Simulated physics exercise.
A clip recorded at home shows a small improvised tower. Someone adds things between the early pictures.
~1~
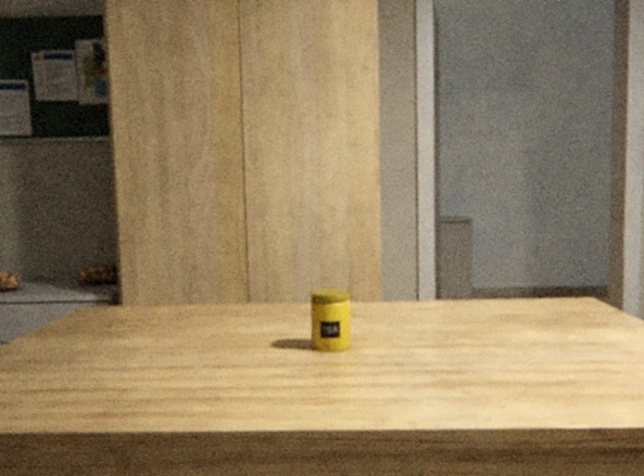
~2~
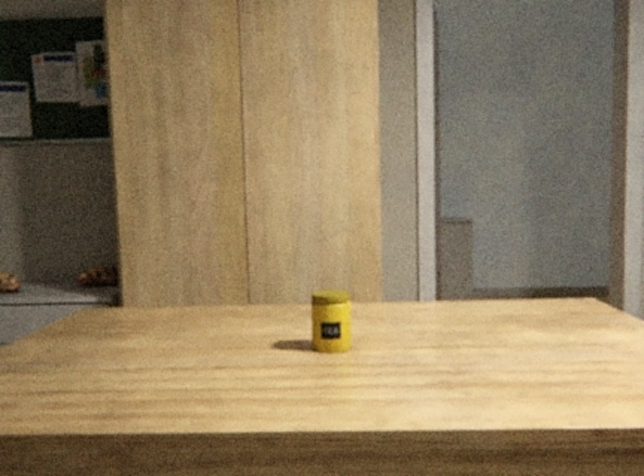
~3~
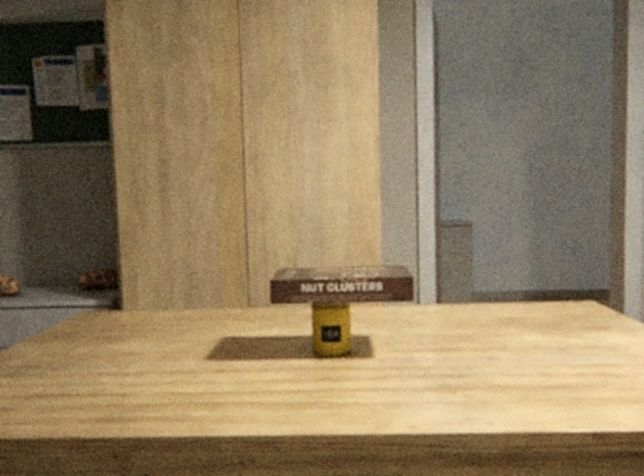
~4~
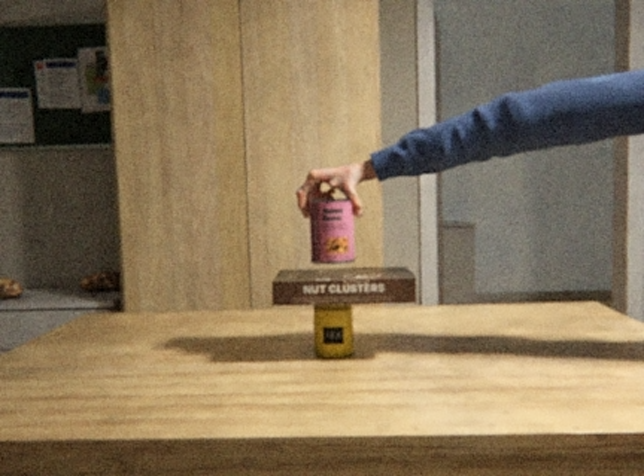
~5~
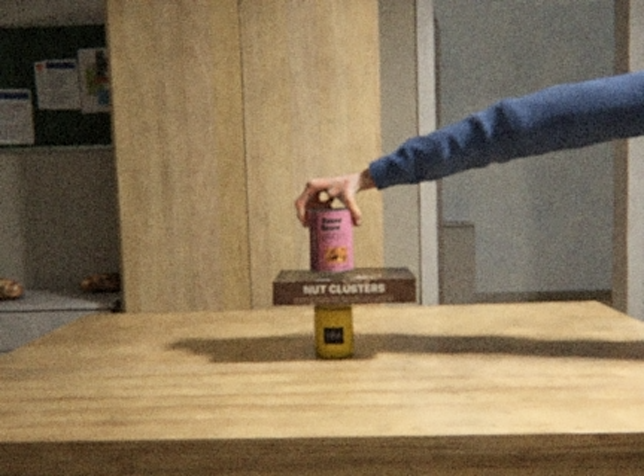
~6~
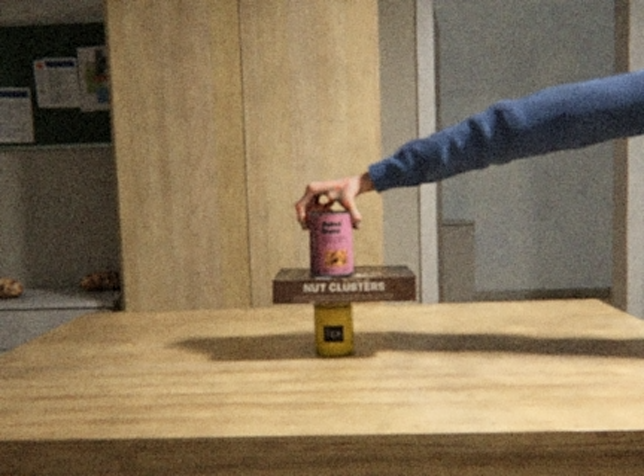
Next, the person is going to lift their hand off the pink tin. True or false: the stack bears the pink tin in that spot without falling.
True.
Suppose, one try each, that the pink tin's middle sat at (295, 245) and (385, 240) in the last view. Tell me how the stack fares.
First case: It remains standing; second case: It collapses.
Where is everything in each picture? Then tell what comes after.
The last thing is not in view yet, in the first frame.
The last thing is not in view yet, in the second frame.
The last thing is not in view yet; brown packet (342, 283), in the third frame.
Coming down; pink tin (332, 230); brown packet (344, 285), in the fourth frame.
Coming down; pink tin (331, 240); brown packet (344, 285), in the fifth frame.
In place under the hand; pink tin (331, 243); brown packet (344, 283), in the sixth frame.
Then, 0.30 s later than the last frame, all is still.
Then, 0.70 s later than the last frame, pink tin resting near (331, 243).
When it is over, all 3 as before. End places, in pixels of the last picture, pink tin near (331, 243). The stack keeps its balance.
